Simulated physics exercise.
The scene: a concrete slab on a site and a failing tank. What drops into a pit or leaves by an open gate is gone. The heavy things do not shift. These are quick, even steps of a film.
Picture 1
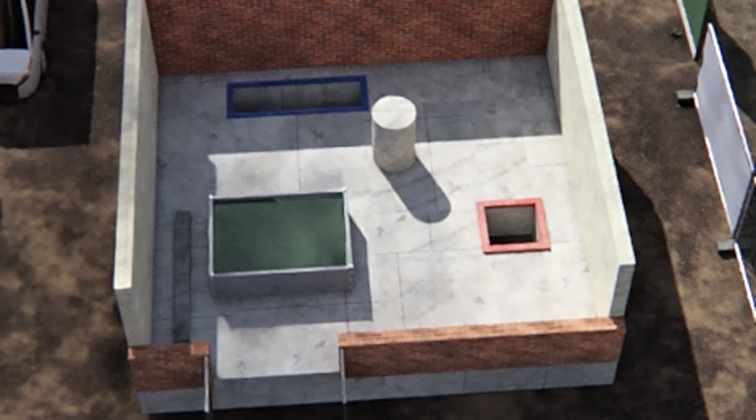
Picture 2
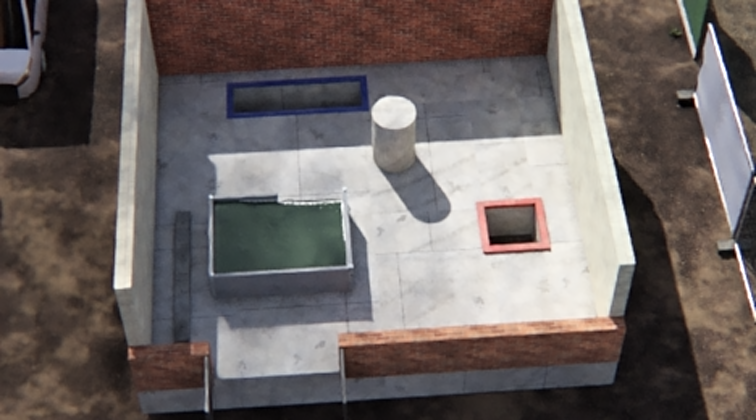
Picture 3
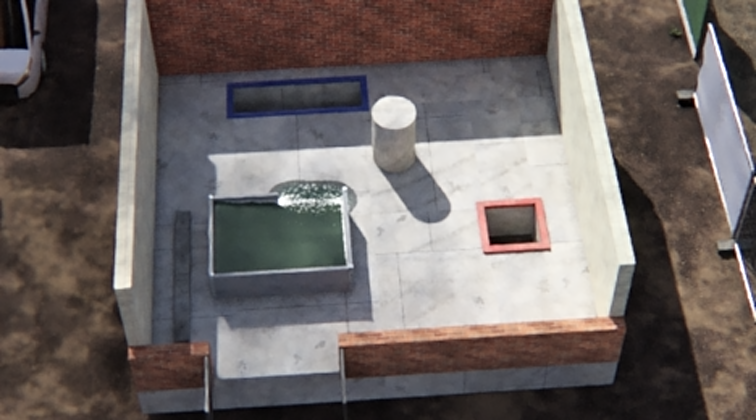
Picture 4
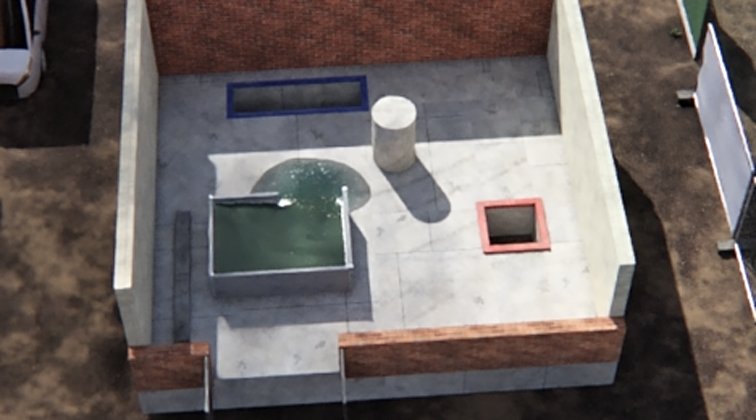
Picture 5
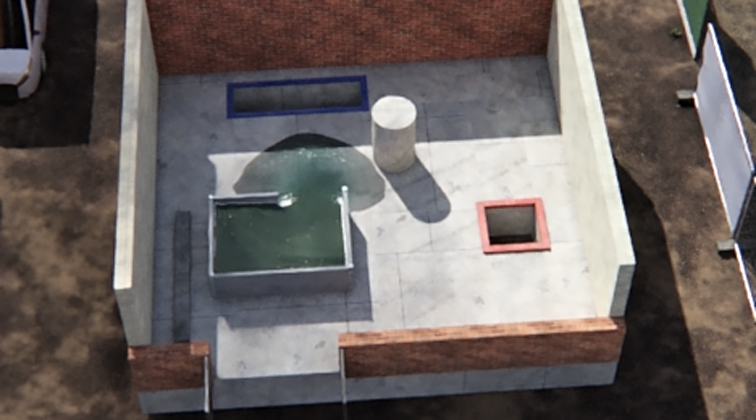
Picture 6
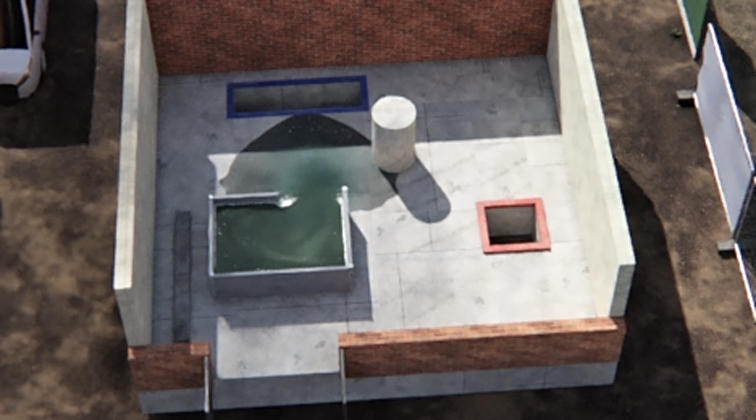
In the video, a rectangular tank of dark green water stands on a walled concrete slab until its far side gives way near the right, and water pours out, spreading in a widening fan toward the blue-edged pit and pale cylinder.
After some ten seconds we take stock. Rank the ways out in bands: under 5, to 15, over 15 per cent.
The gate takes less than 5 %; the red pit takes less than 5 %; the blue pit takes more than 15 %.
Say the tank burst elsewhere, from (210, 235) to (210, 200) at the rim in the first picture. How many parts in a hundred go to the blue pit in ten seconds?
In per cent: Blue 30.
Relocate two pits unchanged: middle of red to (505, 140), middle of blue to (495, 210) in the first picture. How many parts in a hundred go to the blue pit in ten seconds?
Roughly, in per cent: Blue 12.
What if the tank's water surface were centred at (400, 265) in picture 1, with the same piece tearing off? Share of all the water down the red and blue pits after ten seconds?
Parts in a hundred: Red 4, blue 25.
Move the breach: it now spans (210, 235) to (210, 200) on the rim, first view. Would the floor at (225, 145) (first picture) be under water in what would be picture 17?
Answer: Awash.
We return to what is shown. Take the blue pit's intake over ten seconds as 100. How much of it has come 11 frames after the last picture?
Near 30 in a hundred.
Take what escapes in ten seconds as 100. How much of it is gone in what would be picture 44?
Roughly 80 per cent.
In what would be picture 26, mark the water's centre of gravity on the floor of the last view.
I would point to (308, 199).
A moment on, water covers 15 % of the floor; the gate 0 %, the red pit 0 %, the blue pit 6 %.
Next, water covers 25 % of the floor; the gate 0 %, the red pit 0 %, the blue pit 17 %.
Then, water covers 30 % of the floor; the gate 0 %, the red pit 0 %, the blue pit 31 %.
Later, water covers 40 % of the floor; the gate 0 %, the red pit 0 %, the blue pit 46 %.
In the end, water covers 55 % of the floor; the gate 0 %, the red pit 0 %, the blue pit 58 %.
